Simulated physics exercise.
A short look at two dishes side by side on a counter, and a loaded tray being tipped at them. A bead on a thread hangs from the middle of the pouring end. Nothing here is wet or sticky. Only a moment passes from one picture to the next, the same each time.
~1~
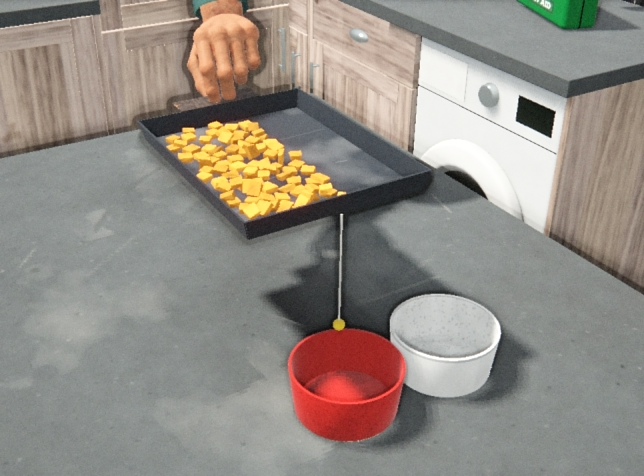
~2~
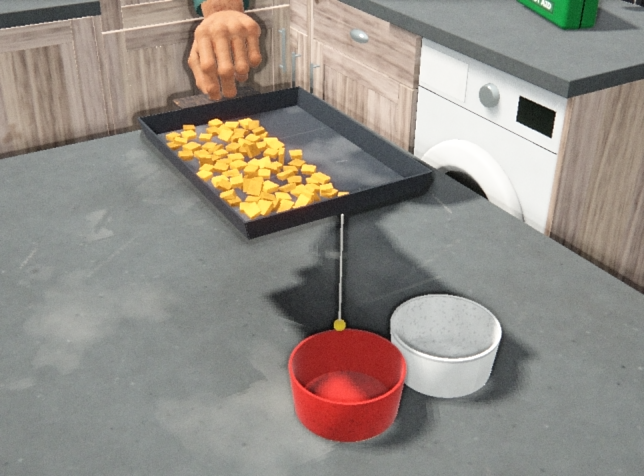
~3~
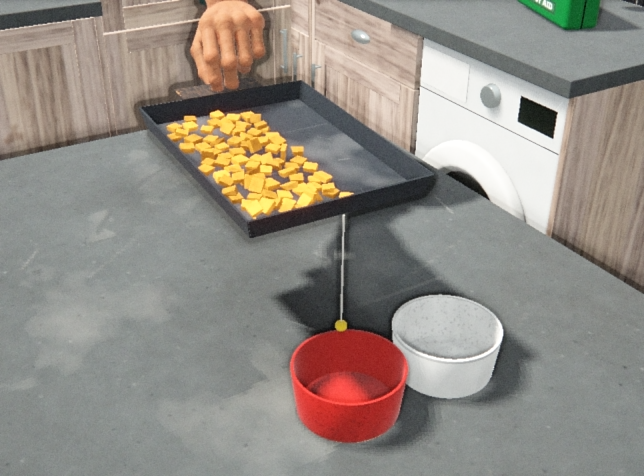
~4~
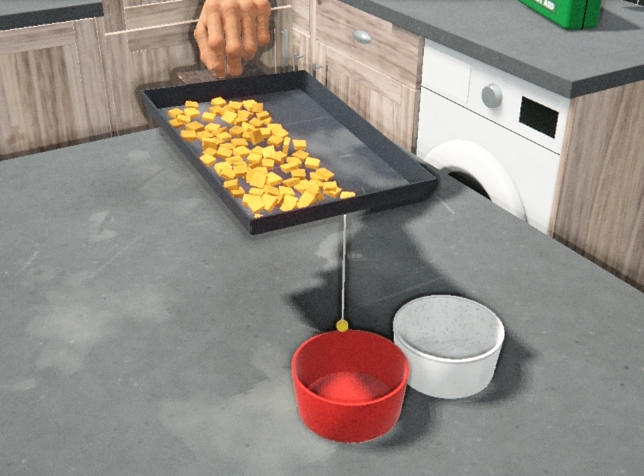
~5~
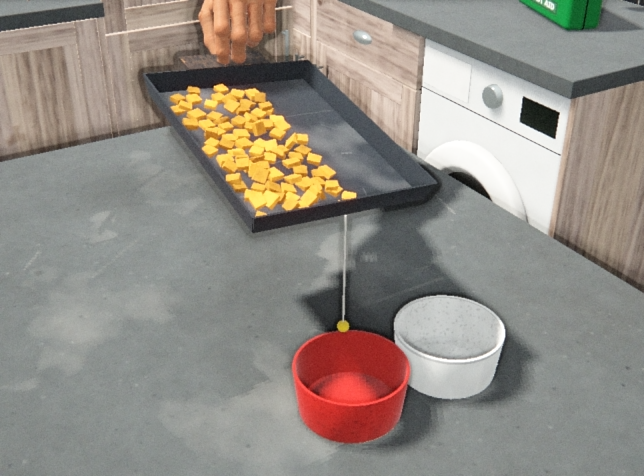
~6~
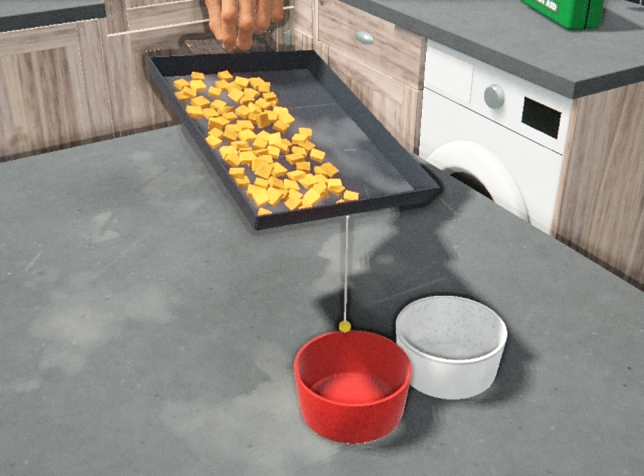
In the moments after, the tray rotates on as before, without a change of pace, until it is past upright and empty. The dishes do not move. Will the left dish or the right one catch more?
More goes to the right dish.
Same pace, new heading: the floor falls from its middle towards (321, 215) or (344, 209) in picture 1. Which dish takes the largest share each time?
In turn: Left; left.
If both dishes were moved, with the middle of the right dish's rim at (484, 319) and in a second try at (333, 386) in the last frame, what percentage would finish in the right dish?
About 20 and 0 per cent.
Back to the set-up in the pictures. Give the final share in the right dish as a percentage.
Roughly 70 in a hundred.
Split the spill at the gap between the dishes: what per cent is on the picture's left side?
It comes to 80 per cent or so.
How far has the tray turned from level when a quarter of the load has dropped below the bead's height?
Near 105 degrees.
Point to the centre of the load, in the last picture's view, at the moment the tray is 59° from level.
Around (370, 178).
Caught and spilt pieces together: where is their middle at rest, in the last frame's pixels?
Around (435, 362).
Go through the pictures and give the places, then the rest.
Corners of the pouring end at (248, 218) and (422, 169), level; middle of the load at (251, 172), small crackers; left dish at (379, 416); right dish at (478, 372); bead on its thread at (339, 325), in the first picture.
Corners of the pouring end at (248, 218) and (423, 170), level; middle of the load at (251, 171), in the second picture.
Corners of the pouring end at (251, 216) and (425, 173), tipped barely, lowest at the right corner; middle of the load at (253, 167), in the third picture.
Corners of the pouring end at (254, 214) and (428, 176), tipped a little, lowest at the right corner; middle of the load at (255, 159), in the fourth picture.
Corners of the pouring end at (257, 213) and (429, 180), tipped a little, lowest at the right corner; middle of the load at (257, 152), in the fifth picture.
Corners of the pouring end at (261, 211) and (431, 184), tipped clearly, lowest at the right corner; middle of the load at (260, 145); left dish at (385, 418); right dish at (484, 374), in the sixth picture.
Soon after the last picture, tray tipped steeply; all on the tray.
A little later, tray tipped right over; most on the tray; a stray few in the left dish; a small part in the right dish; a stray few outside both; a stray few in the air.
Later still, tray tipped past a quarter turn; a small part in the left dish; most in the right dish; a small part outside both.
At rest, tray tipped past a quarter turn; a small part in the left dish; most in the right dish; a small part outside both.
